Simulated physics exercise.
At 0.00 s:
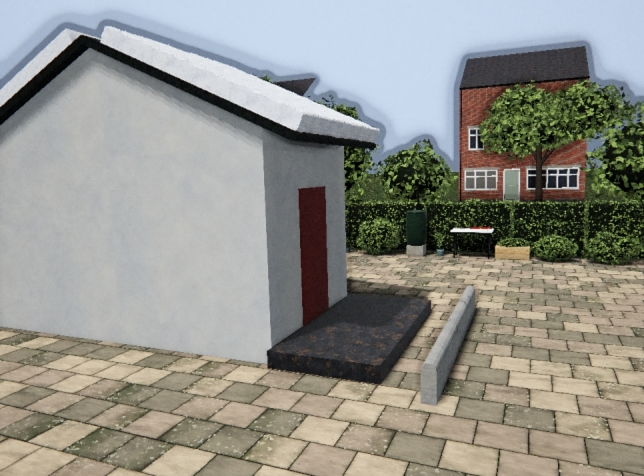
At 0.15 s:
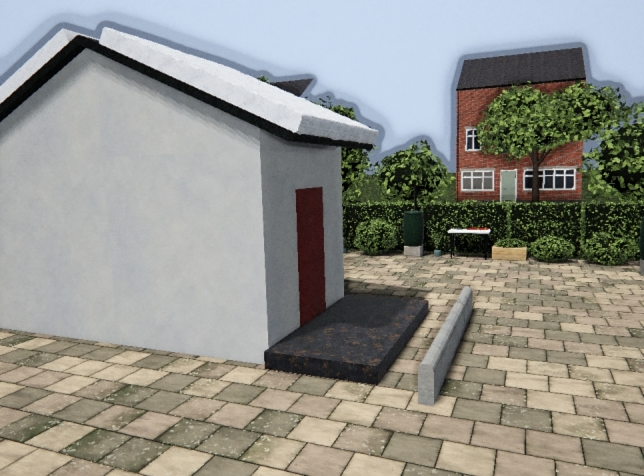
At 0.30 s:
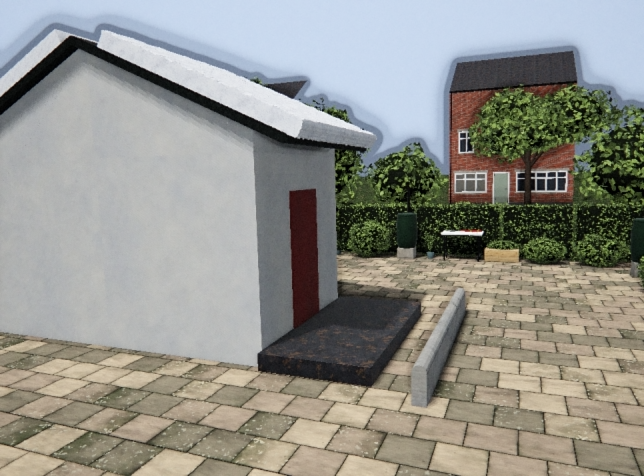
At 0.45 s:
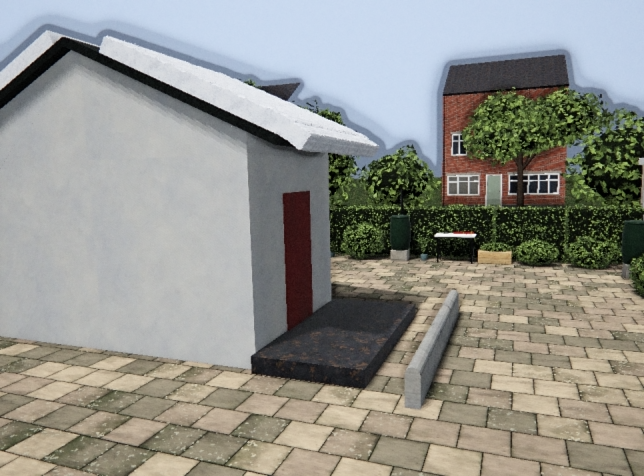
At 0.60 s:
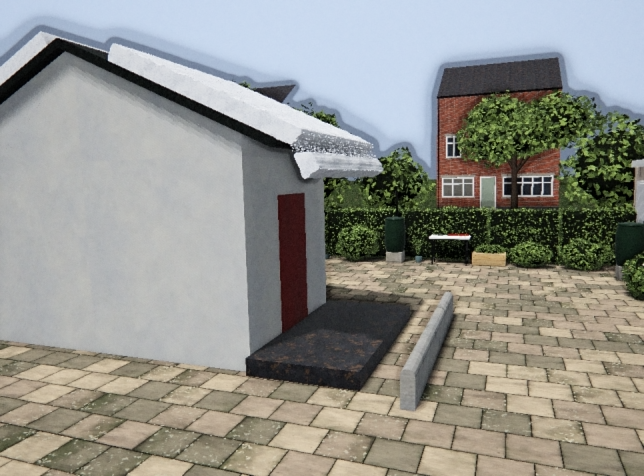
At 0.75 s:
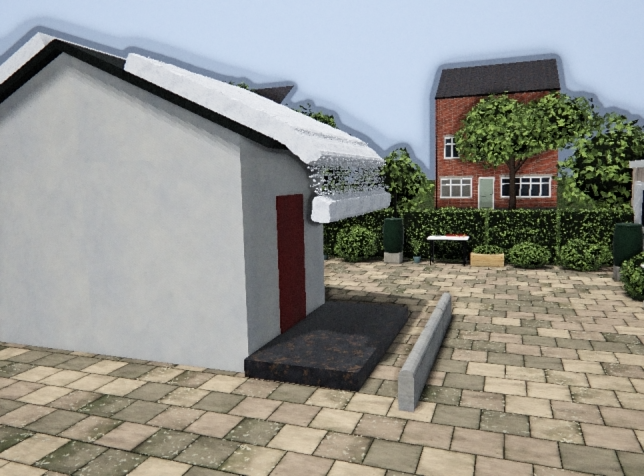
A thick layer of white snow slides down the right slope of a pale grey house's roof, slowly at first, then faster, pushing out past the eaves, where its edge cracks and bends downward. Below are a dark red door, a dark step and a low grey kerb on paving, with hedges, trees and a red-brick house behind. The view, from outside near the gable wall, turns slightly right.
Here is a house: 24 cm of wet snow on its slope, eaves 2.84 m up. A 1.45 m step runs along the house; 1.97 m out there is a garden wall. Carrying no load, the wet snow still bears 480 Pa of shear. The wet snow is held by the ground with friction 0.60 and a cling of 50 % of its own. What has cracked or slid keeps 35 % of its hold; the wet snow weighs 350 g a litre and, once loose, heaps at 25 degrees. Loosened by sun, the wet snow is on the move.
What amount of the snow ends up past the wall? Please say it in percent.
Roughly 67 per cent ends up past it.
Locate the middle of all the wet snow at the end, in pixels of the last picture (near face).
It sits close to (508, 400) in the last view.
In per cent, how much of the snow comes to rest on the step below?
Something like 6 percent.
After 1.15 s, 58 % is still on the roof and 0 % is past the low wall.
After 1.64 s, none is still on the roof and 41 % is past the low wall.
After 2.12 s, none is still on the roof and 67 % is past the low wall.
After 2.60 s, none is still on the roof and 67 % is past the low wall.
After 3.00 s, none is still on the roof and 67 % is past the low wall.
